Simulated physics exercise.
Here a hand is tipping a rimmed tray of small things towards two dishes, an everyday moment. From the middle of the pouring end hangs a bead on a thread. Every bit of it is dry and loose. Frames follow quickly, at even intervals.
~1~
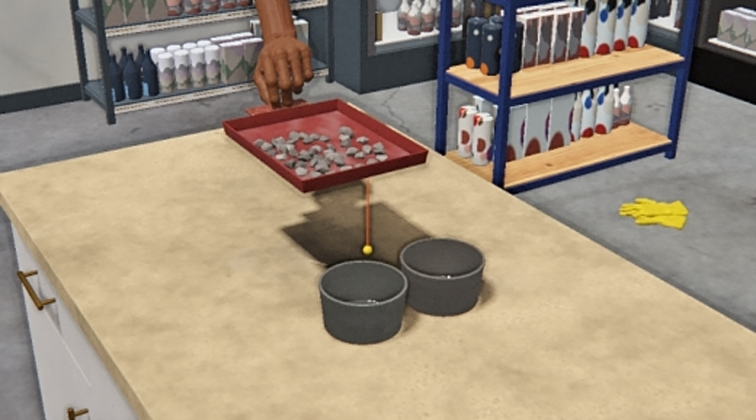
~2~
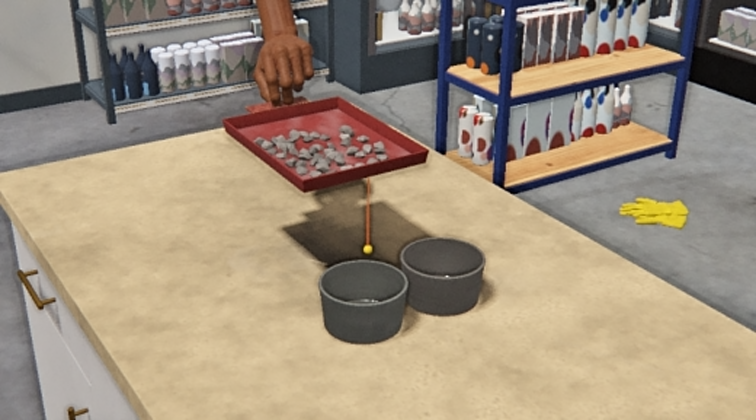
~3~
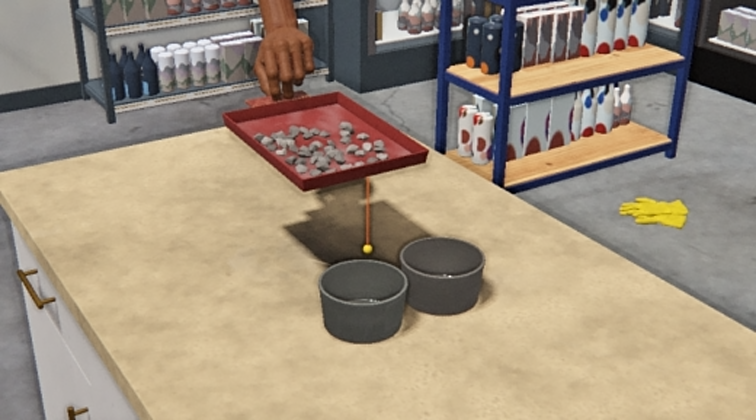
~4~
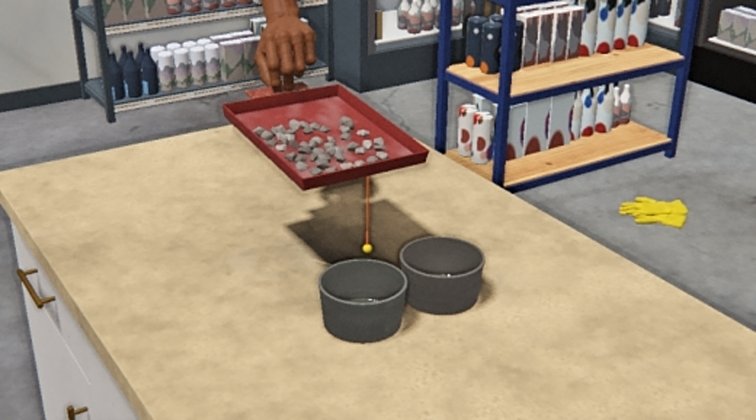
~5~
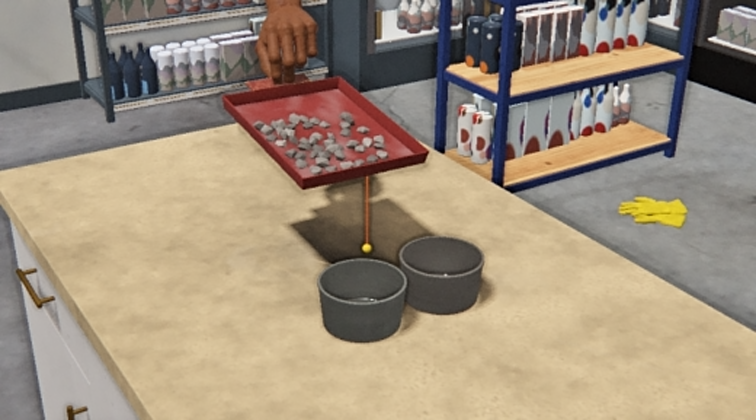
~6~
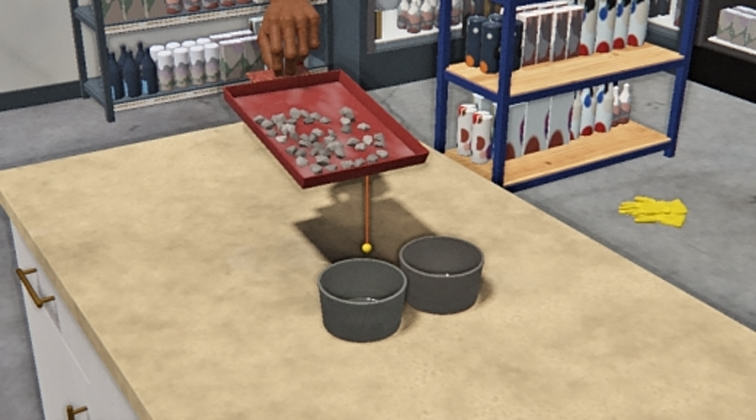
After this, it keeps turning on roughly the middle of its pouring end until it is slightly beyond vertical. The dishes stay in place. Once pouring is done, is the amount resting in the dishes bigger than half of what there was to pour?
Yes, it is over half.
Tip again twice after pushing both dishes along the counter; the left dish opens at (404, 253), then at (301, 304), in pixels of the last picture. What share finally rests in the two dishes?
Close to 40 in a hundred, then close to 70 in a hundred.
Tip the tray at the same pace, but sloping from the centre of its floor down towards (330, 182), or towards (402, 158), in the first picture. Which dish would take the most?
The first try favours the left of the two, the second the right of the two.
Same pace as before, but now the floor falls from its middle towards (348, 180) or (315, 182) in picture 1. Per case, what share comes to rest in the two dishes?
60 and 30 per cent, in that order.
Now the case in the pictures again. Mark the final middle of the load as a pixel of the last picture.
The centre settles at about (385, 312).
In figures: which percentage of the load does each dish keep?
Share at the end - left dish ~ 50 %, right dish ~ 40 %.
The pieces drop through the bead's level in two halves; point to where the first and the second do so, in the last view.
About (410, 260), and after that about (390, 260).
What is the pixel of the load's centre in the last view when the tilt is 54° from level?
Mark it at roughly (359, 156) in the final frame.
Shortly afterwards, tray tipped steeply; the whole lot on the tray.
Next, tray tipped right over; the bulk on the tray; only a few in the left dish; only a few in the right dish; a little outside both; near a quarter in the air.
Some moments later, tray tipped past a quarter turn; near half in the left dish; near a third in the right dish; near a quarter outside both.
In the end, tray tipped past a quarter turn; near half in the left dish; near a third in the right dish; near a quarter outside both.
